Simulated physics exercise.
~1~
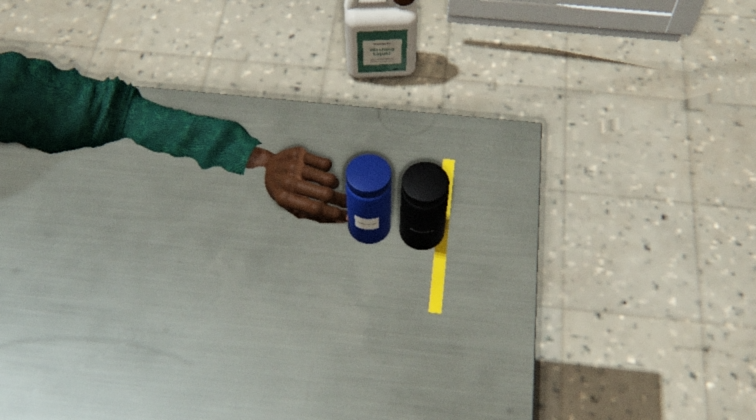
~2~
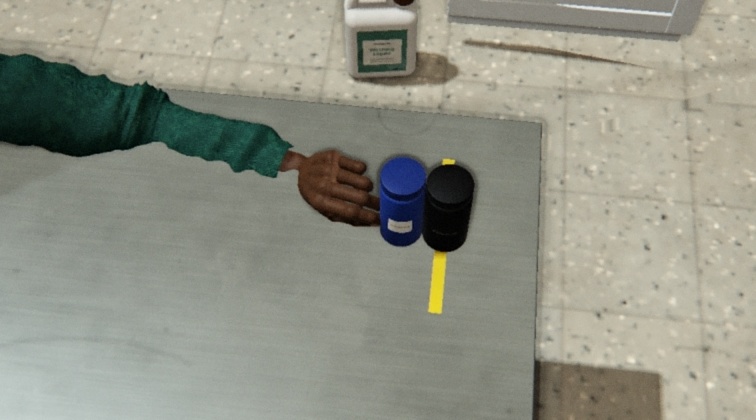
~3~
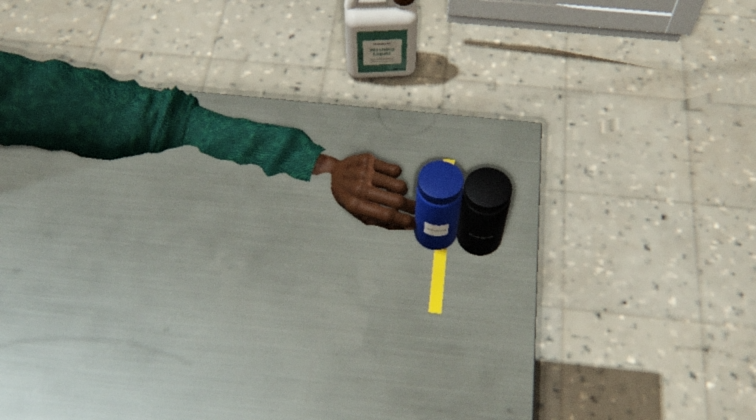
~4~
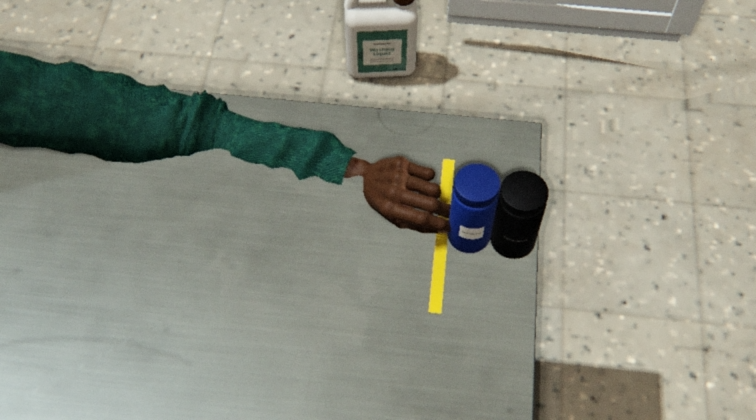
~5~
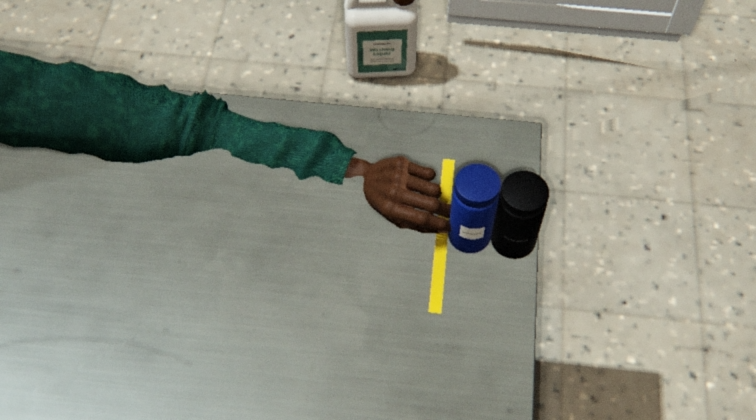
On a grey tabletop, a hand pushing a blue jar and a black jar right past yellow tape, both stopping upright near the edge.
